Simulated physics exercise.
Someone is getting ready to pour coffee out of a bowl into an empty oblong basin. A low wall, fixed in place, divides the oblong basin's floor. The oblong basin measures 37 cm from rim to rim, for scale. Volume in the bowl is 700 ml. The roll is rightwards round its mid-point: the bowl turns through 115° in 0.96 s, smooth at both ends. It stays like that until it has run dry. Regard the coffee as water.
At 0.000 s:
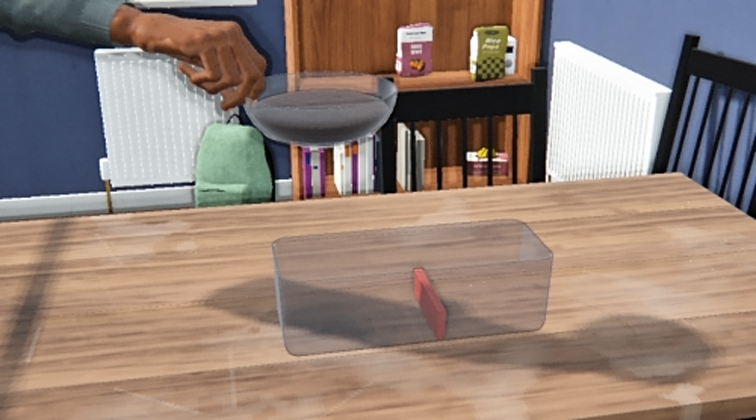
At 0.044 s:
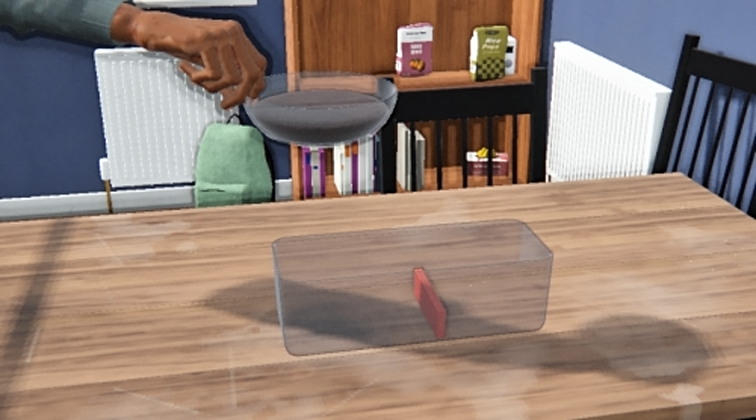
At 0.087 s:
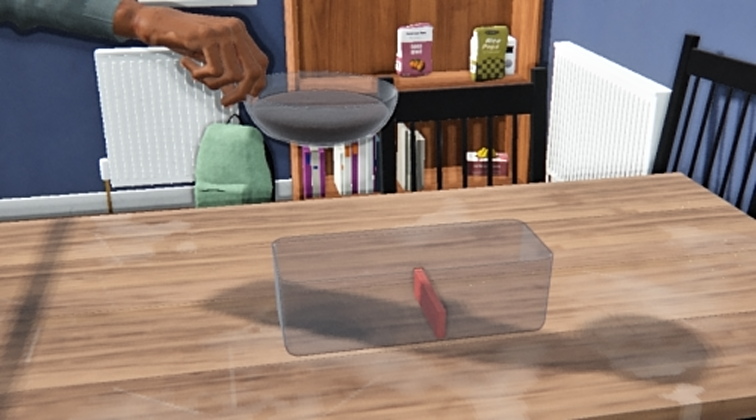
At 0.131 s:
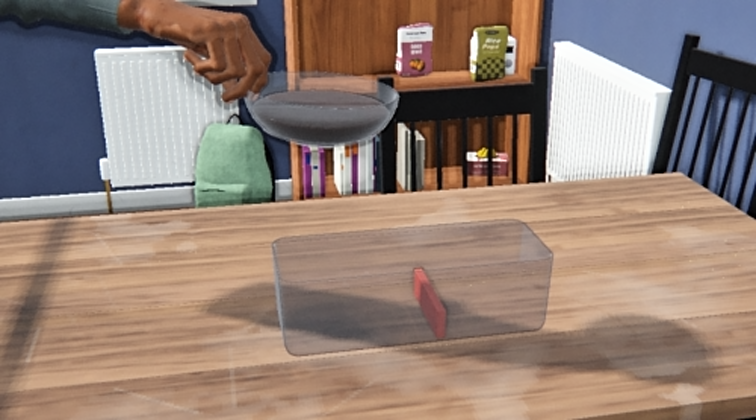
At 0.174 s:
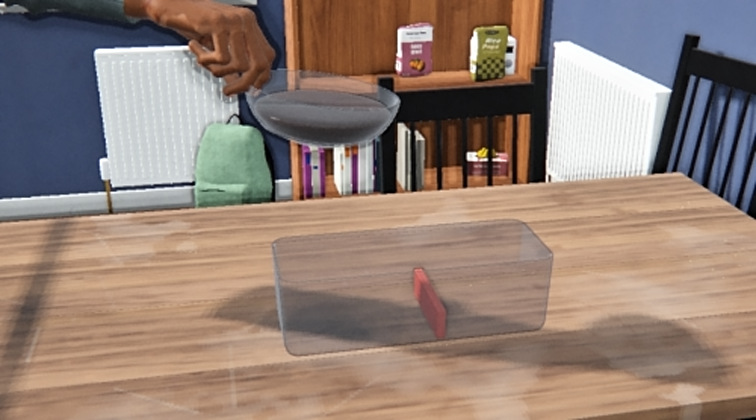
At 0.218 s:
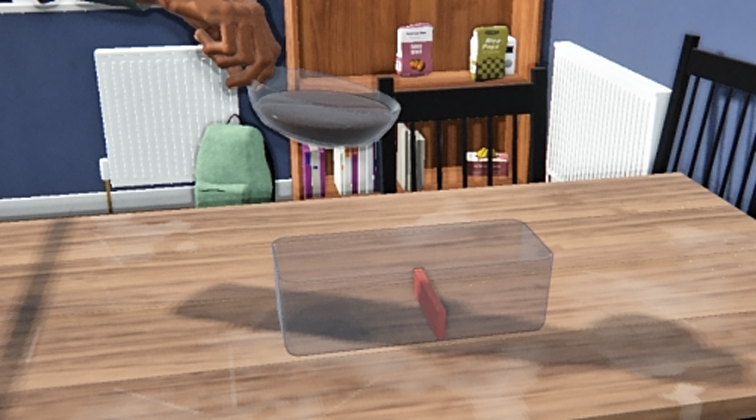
A room with dark blue walls, white radiators and a wooden bookcase is seen from slightly above a wooden table. A clear oblong basin with a low red wall inside sits on the table, while at upper left a hand holds a clear bowl of dark liquid, near a green backpack and black chairs. The hand slowly tilts the bowl slightly rightwards, the camera staying still.
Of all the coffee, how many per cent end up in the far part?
Roughly 51 per cent.
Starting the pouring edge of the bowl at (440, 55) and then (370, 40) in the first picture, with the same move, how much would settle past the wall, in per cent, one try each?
Around 75 per cent first, around 35 per cent next.
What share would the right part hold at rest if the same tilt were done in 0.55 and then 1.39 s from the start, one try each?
40 then 60 %.
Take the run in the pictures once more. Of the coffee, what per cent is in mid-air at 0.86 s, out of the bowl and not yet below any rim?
Around 6 per cent of the liquid is in flight.
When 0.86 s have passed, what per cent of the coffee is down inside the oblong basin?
Some 94 per cent.
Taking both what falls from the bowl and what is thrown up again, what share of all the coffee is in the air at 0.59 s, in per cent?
Around 64 percent.
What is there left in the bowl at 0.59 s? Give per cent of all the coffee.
Still held: Roughly 14 % of the total.
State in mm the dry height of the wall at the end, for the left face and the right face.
Some 30 mm on the left and 24 mm on the right.
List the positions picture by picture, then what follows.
It leans 0°; its right rim is at (394, 87); the coffee meets the walls at (249, 110) and (387, 102); the oblong basin's rim runs from (276, 261) to (538, 239); the wall's top is at (430, 290), in the first frame.
It leans 1°; its right rim is at (394, 88); the coffee meets the walls at (249, 109) and (387, 102), in the second frame.
It leans 2°; its right rim is at (395, 90); the coffee meets the walls at (249, 108) and (387, 103), in the third frame.
It leans 5°; its right rim is at (396, 94); the coffee meets the walls at (251, 106) and (387, 105), in the fourth frame.
It leans 9°; its right rim is at (397, 99); the coffee meets the walls at (253, 104) and (389, 108), in the fifth frame.
It leans 14°; its right rim is at (397, 105); the coffee meets the walls at (255, 104) and (391, 108), in the sixth frame.
Then, 0.59 s in, the tilt is 78° and 15 per cent is still to pour, 3 is left of the wall and 19 right of it.
Then, 0.86 s in, the tilt is 112° and 0 per cent is still to pour, 43 is left of the wall and 51 right of it.
Then, 1.15 s in, the tilt is 115° and 0 per cent is still to pour, 46 is left of the wall and 51 right of it.
Then, 1.46 s in, the tilt is 115° and 0 per cent is still to pour, 46 is left of the wall and 51 right of it.
Finally, 46 per cent lies left of the wall, 51 right of it and 3 outside.
